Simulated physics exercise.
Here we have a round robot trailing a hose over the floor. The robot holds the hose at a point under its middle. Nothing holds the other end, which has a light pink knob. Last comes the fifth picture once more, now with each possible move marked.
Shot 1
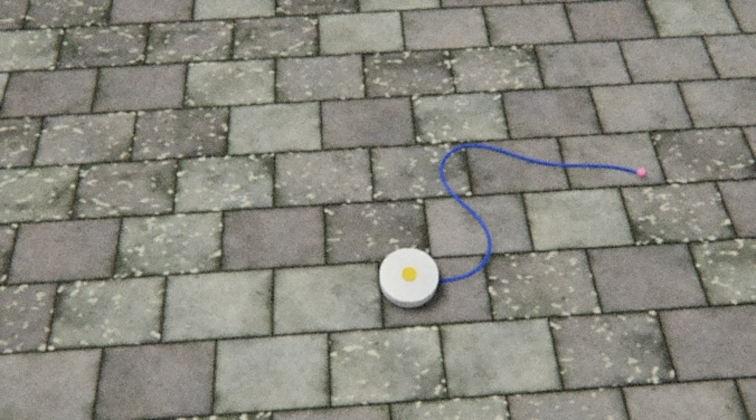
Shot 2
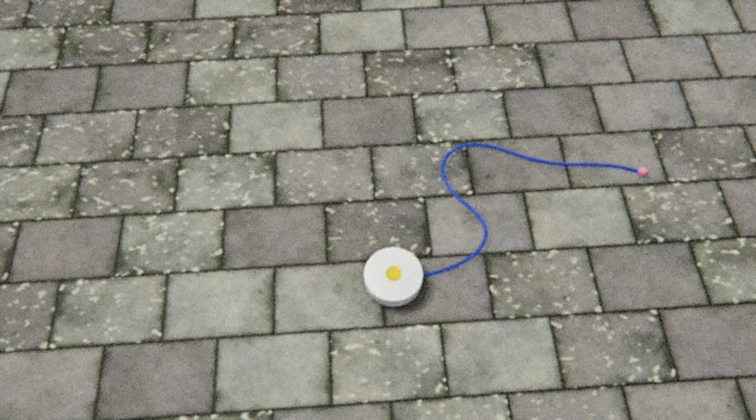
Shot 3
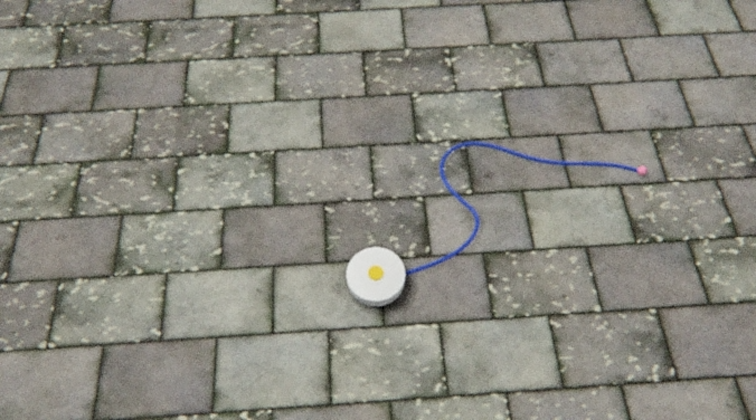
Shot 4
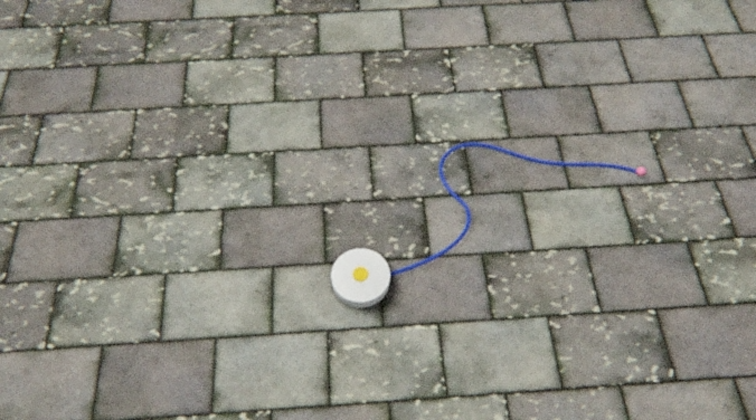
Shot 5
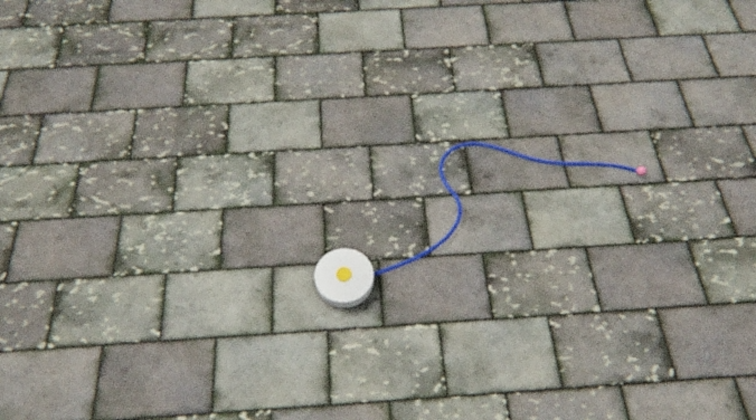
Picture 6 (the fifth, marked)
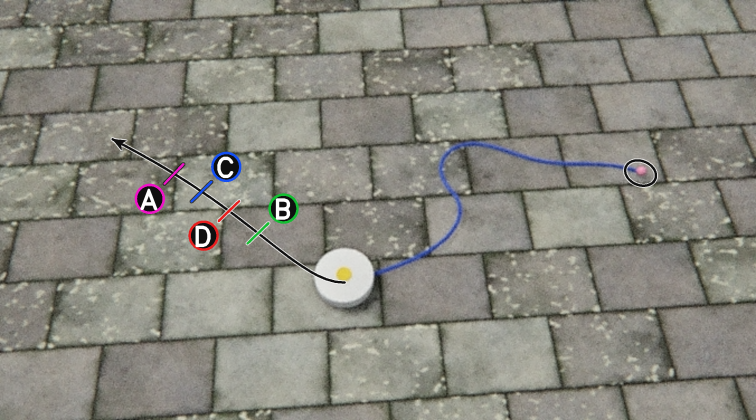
White round robot with a yellow dot sliding slowly left across grey paving, drawing the near bend of its blue hose straighter.
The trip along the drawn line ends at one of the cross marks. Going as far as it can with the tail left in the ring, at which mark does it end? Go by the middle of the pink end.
All is well up to D.
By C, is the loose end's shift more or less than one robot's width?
Less.
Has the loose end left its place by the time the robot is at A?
Yes.
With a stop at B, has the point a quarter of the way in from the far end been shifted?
No.
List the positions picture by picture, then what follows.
The first frame shows robot (409, 278); free end (642, 173).
The second frame shows robot (393, 277); free end (643, 172).
The third frame shows robot (376, 277); free end (642, 171).
The fourth frame shows robot (361, 278); free end (641, 172).
The fifth frame shows robot (344, 278); free end (642, 171).
On the marked copy, A at (174, 174); B at (258, 233); C at (202, 192); D at (229, 211); the ring at (640, 173); the route from (345, 283) via (223, 206) to (112, 139).
Following D. Soon after the start, robot (298, 260), middle of the hose (448, 157), free end (642, 171).
Later, robot (258, 230), middle of the hose (450, 167), free end (642, 171).
In the end, robot (227, 206), middle of the hose (440, 180), free end (639, 170); the free end is still in its ring.
As for the rest, A drags the free end to (585, 166); B is safe but short; C drags the free end to (615, 166).
